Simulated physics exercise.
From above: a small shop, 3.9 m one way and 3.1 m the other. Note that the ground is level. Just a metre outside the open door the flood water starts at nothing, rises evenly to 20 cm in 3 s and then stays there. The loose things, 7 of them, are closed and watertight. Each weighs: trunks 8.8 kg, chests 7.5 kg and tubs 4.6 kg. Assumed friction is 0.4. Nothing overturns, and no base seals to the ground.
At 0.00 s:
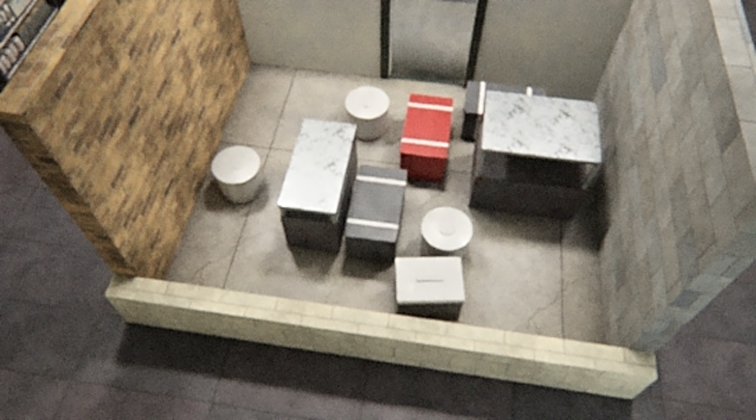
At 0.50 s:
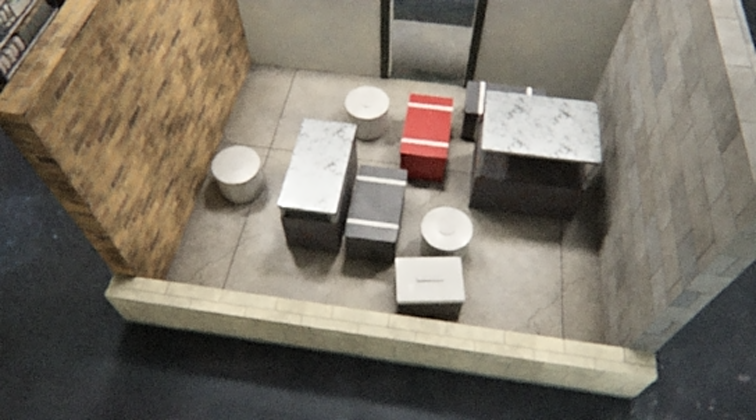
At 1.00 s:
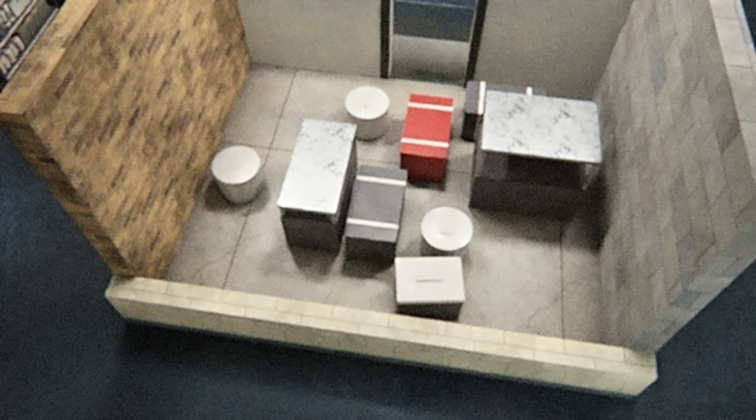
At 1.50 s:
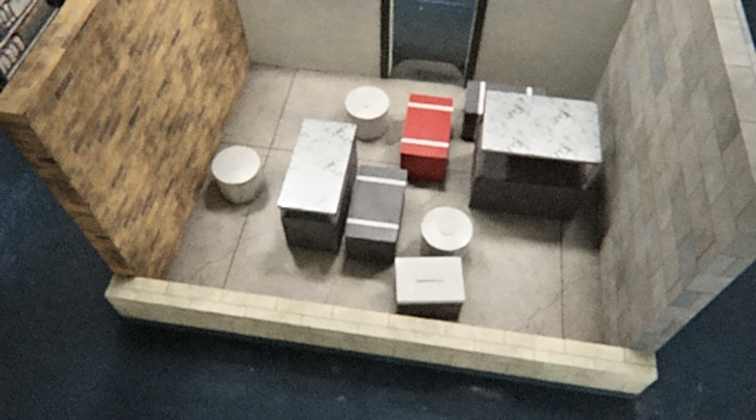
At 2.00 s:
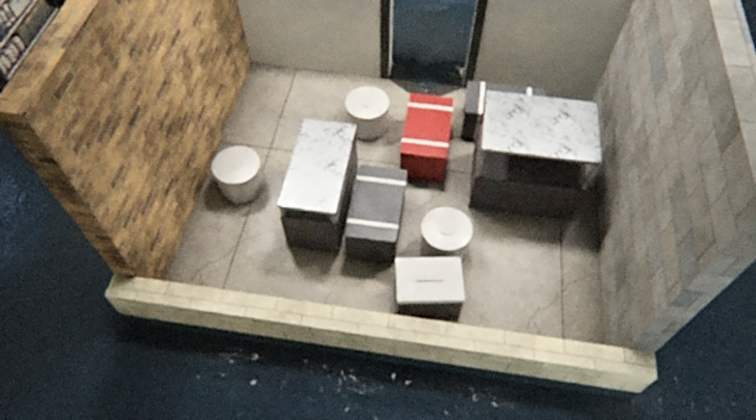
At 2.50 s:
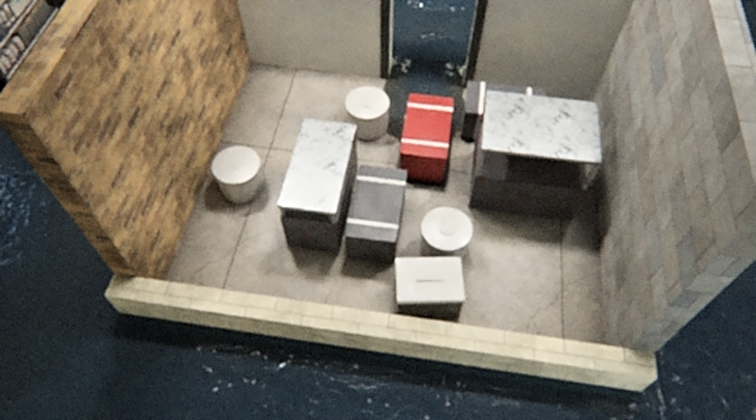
Small shop seen from above, dark water rising around the walls and spreading in through the doorway, the chests and tubs staying still.
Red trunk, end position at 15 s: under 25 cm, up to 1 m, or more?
More.
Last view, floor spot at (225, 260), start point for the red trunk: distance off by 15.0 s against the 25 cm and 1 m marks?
Result: It drifts a great deal.
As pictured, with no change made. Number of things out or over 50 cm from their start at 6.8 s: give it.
At that time I count 5.
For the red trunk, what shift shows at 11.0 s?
About 200 cm out of place.
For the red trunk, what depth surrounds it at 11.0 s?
Near 9 cm deep.
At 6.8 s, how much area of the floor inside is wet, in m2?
Roughly 10.5 m2 of it is wet.
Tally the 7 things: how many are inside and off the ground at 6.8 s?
My tally comes to 6.
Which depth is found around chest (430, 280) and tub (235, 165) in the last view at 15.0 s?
Around 11 cm and 12 cm.
After 3.5 s the red trunk is near (430, 143), 0.3 m from its start, aground; 0 afloat.
After 6.8 s the red trunk is near (484, 266), 1.7 m from its start, afloat; 6 afloat.
After 11.0 s the red trunk is near (488, 284), 1.8 m from its start, afloat; 7 afloat.
After 15.0 s the red trunk is near (553, 228), 1.6 m from its start, afloat; 7 afloat.
